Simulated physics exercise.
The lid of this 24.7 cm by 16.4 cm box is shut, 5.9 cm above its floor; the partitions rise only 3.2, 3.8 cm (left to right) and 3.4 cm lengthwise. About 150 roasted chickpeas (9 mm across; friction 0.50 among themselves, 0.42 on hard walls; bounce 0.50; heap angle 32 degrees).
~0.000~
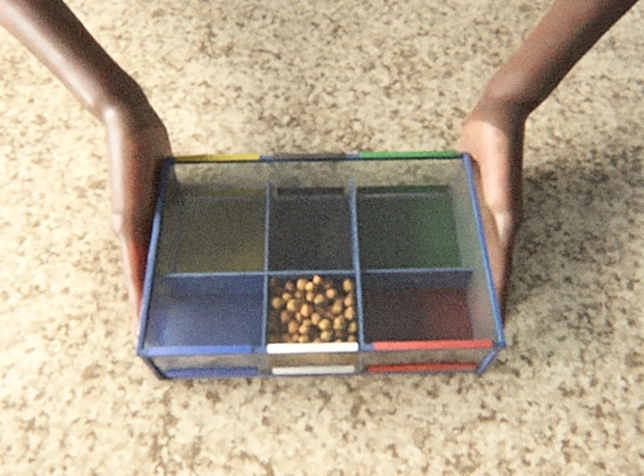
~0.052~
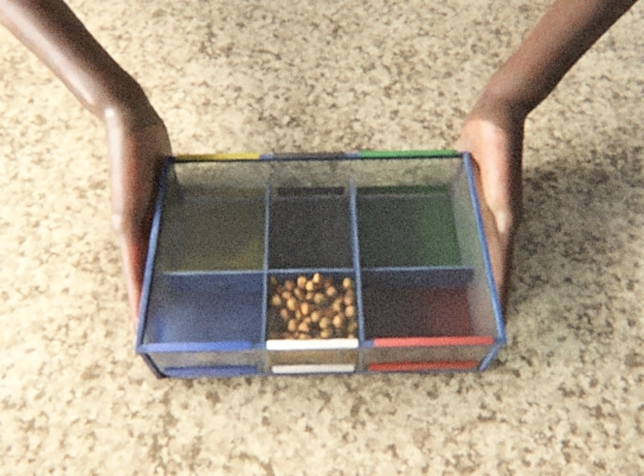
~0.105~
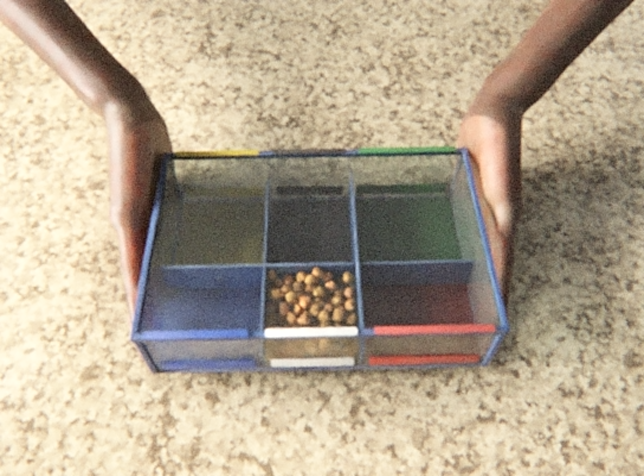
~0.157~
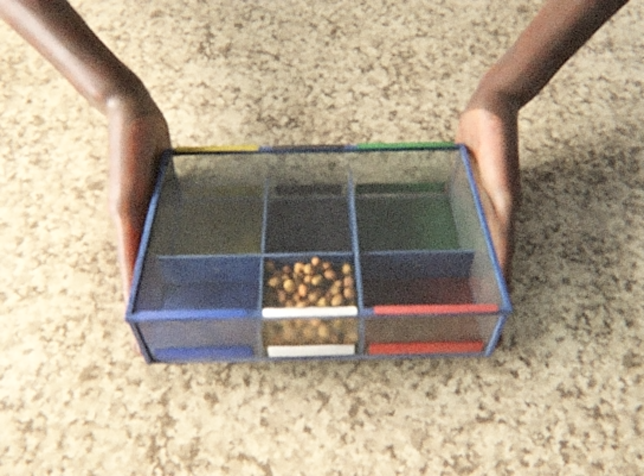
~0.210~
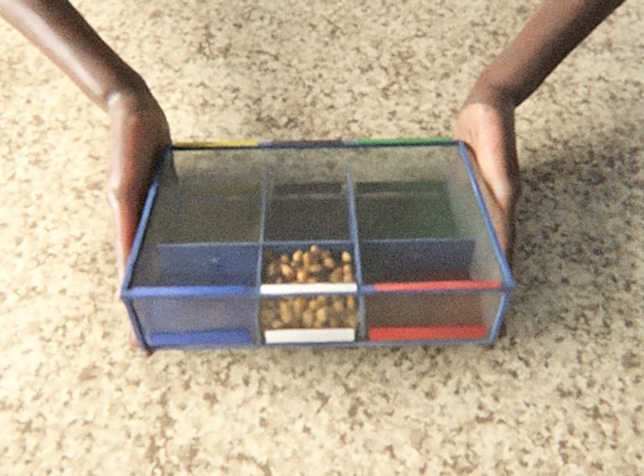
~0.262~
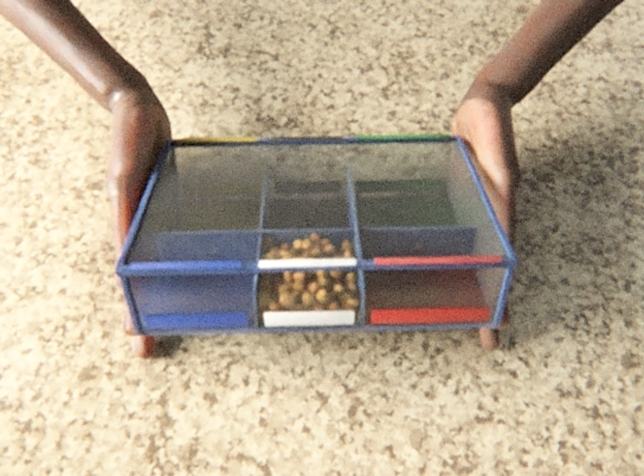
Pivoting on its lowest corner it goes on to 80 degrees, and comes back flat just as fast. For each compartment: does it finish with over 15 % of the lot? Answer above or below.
Red compartment: Below; blue compartment: Below; green compartment: Below; yellow compartment: Below; white compartment: Above; black compartment: Above.
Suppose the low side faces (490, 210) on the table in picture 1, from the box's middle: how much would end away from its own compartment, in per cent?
About 45 per cent.
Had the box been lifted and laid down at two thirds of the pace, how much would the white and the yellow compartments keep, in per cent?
In that case white 70, yellow 5.
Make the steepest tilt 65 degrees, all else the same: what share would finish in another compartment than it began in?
Some 20 per cent.
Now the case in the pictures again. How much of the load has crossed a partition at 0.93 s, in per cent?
Some 25 per cent.
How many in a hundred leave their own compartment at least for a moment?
Some 45 per cent.
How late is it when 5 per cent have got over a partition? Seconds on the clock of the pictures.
Near 0.80 s.
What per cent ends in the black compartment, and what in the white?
Black 35; white 55.
Then, at 0.93 s, tilt 78 degrees; white 75 %, black 25 %.
Then, at 1.37 s, tilt 33 degrees; green 5 %, yellow 5 %, white 55 %, black 35 %.
After 1.89 s, tilt 0 degrees; green 5 %, yellow 5 %, white 55 %, black 35 %.
At rest (2.9 s), red 0 %, blue 0 %, green 5 %, yellow 5 %, white 55 %, black 35 %.
